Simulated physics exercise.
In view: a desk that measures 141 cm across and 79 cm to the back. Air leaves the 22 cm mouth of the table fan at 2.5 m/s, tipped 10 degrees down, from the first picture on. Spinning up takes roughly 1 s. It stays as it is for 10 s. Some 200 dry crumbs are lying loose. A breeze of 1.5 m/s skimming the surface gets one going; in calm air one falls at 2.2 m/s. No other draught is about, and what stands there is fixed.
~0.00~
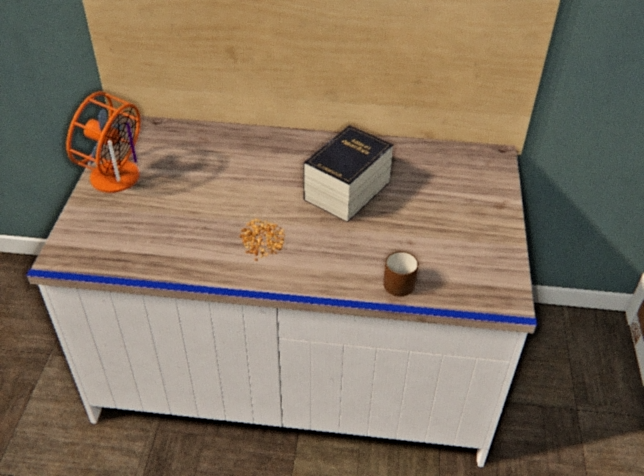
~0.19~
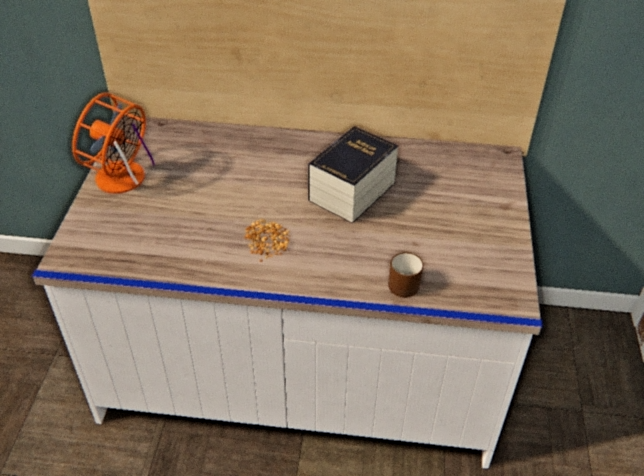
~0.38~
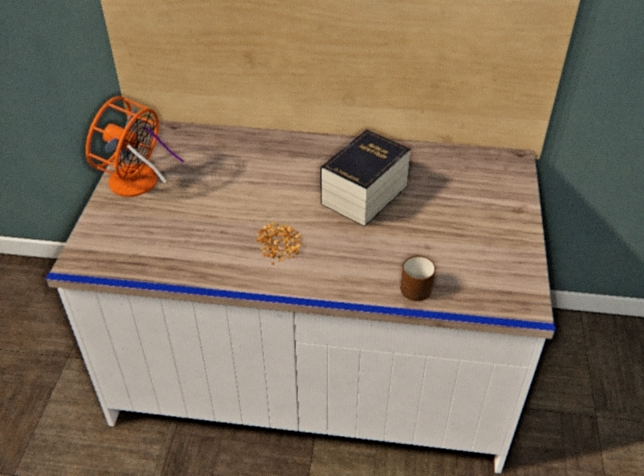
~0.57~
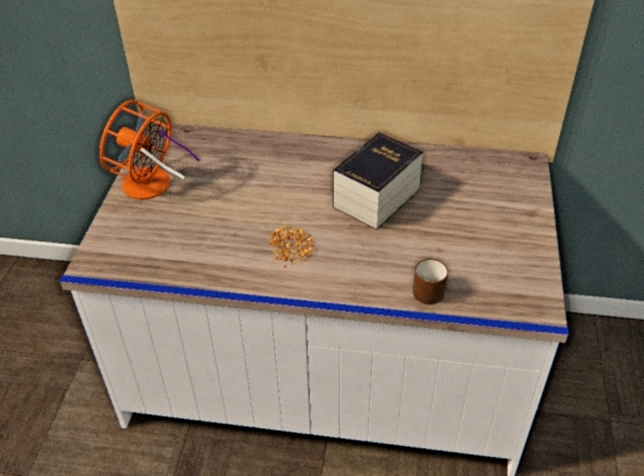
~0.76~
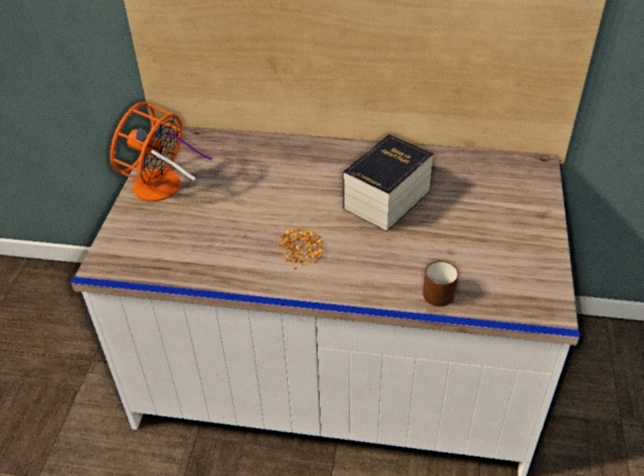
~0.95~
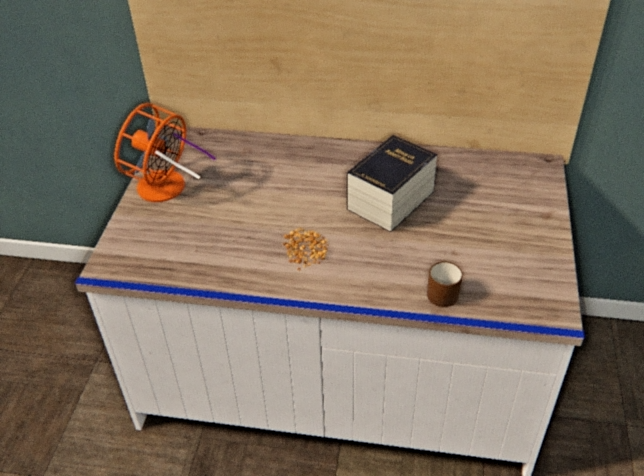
A desk with a wood-grain top, white panelled front and blue front edge stands against a pale wooden board and green wall, seen from above. An orange fan sits at the back left, golden crumbs lie near the middle, a dark-covered book is behind them, and a brown mug stands front right. Ribbons at the fan lift and stream rightward while the view drifts slightly, the crumbs staying put.
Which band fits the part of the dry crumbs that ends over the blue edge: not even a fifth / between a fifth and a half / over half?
The share over the blue edge is above half.
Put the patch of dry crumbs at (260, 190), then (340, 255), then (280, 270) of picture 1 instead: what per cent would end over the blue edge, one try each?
In turn about 0 %, 30 %, 100 %.
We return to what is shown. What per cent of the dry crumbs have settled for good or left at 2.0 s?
Near 80 %.
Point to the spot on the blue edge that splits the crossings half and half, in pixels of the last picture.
At about (394, 318).
After 2.0 s, 82 % are over the blue edge; the middle of those still in play is near (424, 293); 77 % have settled or left.
After 3.2 s, 88 % are over the blue edge; 92 % have settled or left.
After 5.5 s, 90 % are over the blue edge; 94 % have settled or left.
After 10.0 s, at the end, 90 % are over the blue edge.
